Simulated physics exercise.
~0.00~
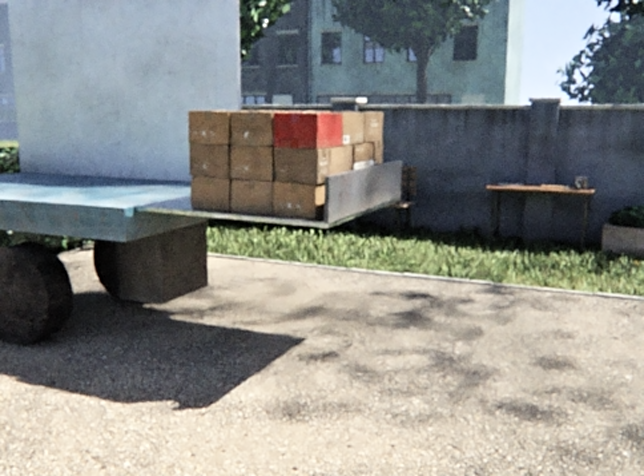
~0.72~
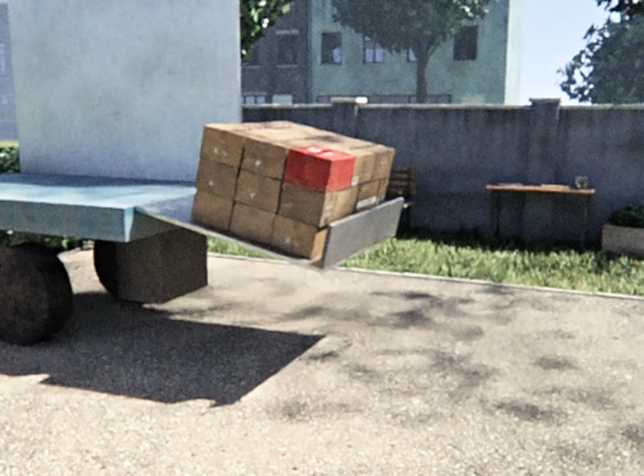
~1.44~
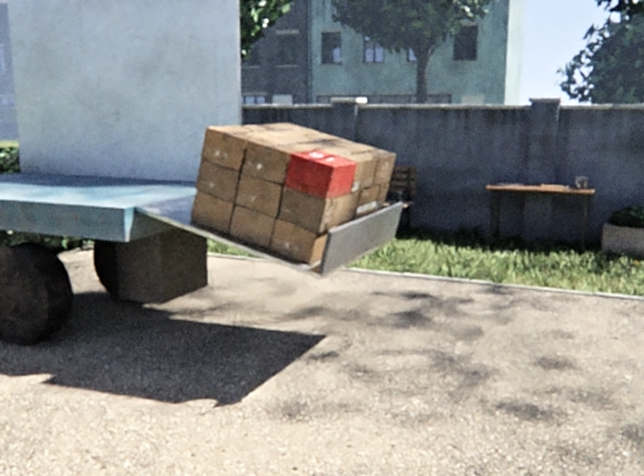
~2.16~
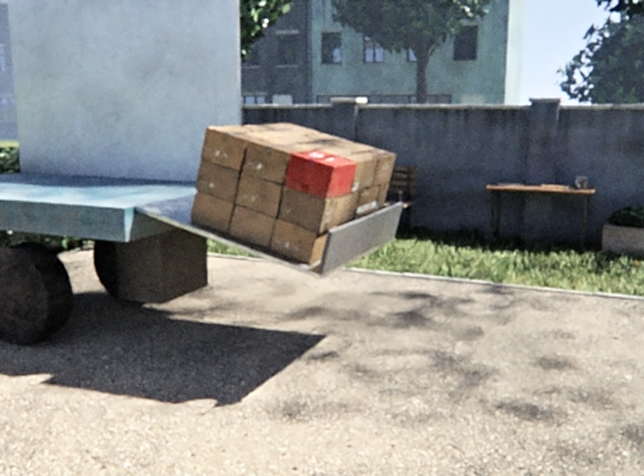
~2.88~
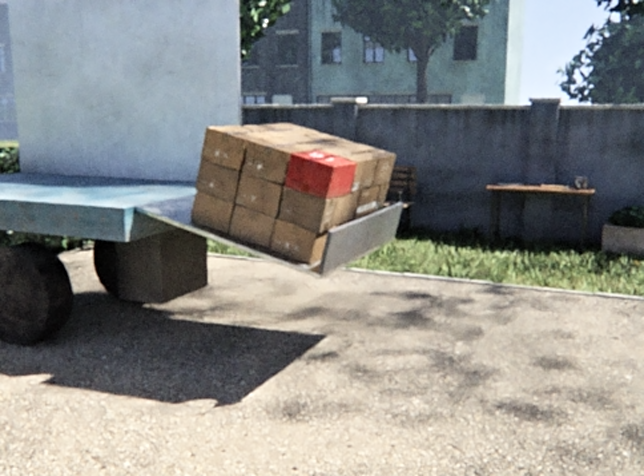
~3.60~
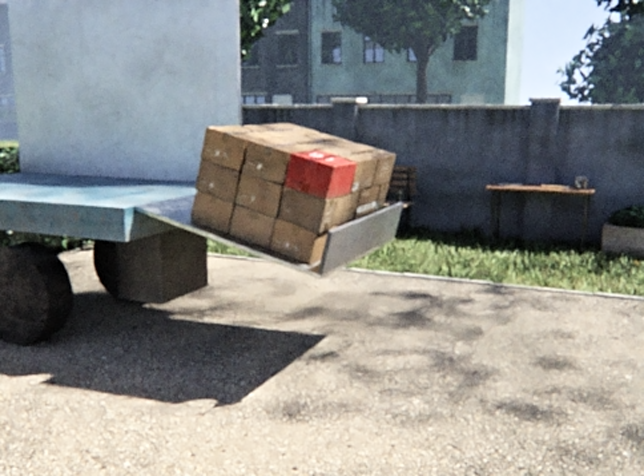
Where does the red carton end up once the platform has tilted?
It stays in its place at the top of the stack, still aboard the sloping platform.
